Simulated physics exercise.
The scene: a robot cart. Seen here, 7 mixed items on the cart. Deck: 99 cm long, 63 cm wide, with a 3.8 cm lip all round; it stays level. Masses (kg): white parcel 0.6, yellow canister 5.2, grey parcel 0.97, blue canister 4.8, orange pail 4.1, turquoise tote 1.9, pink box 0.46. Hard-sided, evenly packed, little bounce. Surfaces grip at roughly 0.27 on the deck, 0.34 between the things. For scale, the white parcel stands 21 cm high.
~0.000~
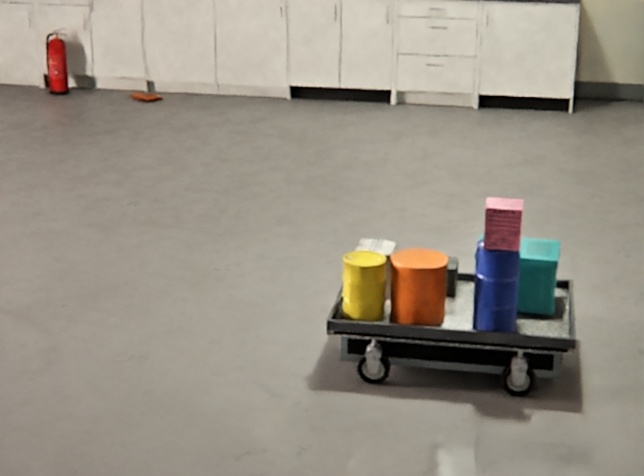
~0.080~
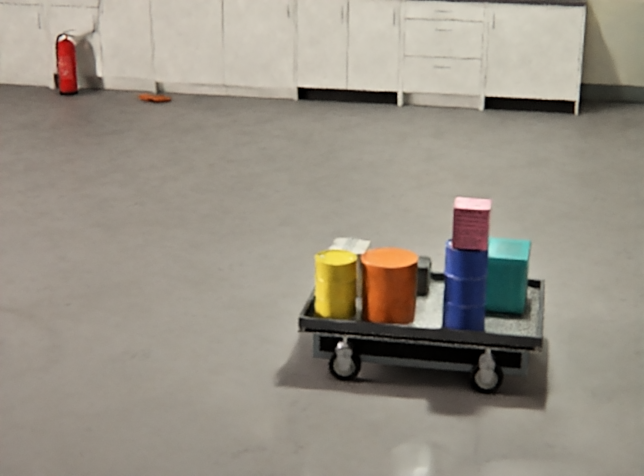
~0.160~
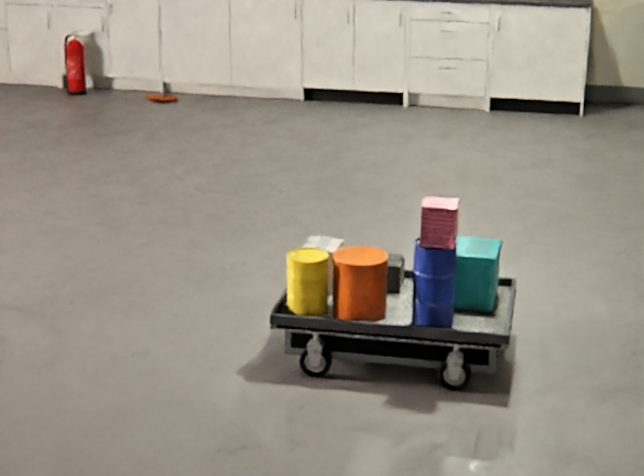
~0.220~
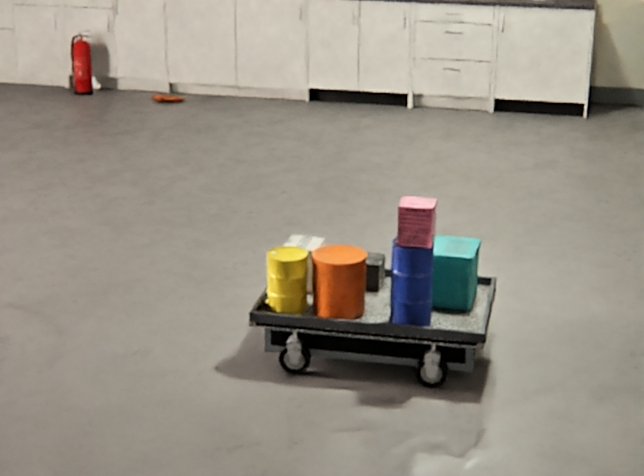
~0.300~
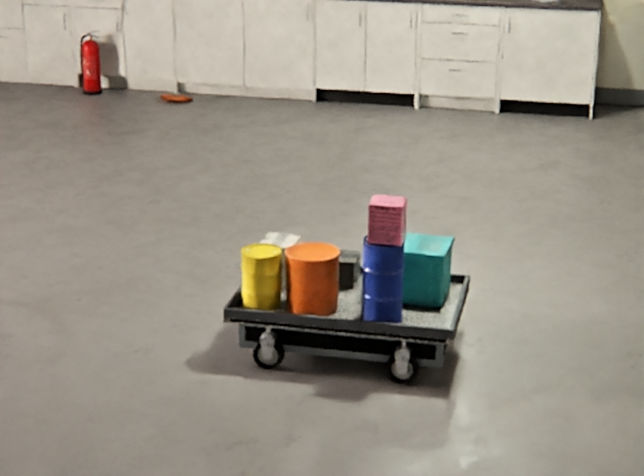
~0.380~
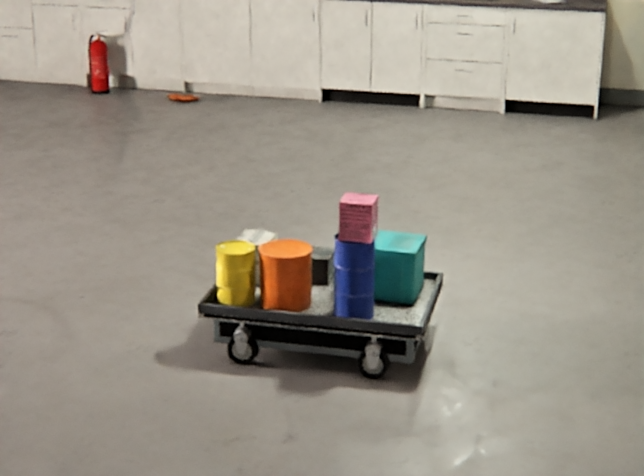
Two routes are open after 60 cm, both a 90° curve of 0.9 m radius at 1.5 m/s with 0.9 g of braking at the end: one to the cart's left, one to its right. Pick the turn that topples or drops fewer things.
Turn left.
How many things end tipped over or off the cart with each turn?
Turning left 0, turning right 1.
Turning left. At 0.68 s, cart has run 102 cm, turned 17°; yellow canister slid 15 cm near (141, 273); white parcel leaning 4° near (157, 258); orange pail slid 8 cm.
After 1.28 s, cart has run 192 cm, turned 75°; yellow canister slid 19 cm; white parcel slid 10 cm; orange pail slid 18 cm.
After 1.78 s, cart has run 244 cm, turned 90°, stopped; white parcel leaning 13°; yellow canister slid 14 cm; orange pail slid 18 cm.
At rest (2.4 s), not toppled but over 10 cm from the start, yellow canister, grey parcel, blue canister, orange pail, turquoise tote and pink box; the last one in place, give or take 10 cm.
Turning right instead, pink box tipped over or off the cart, 1 of 7 in all.
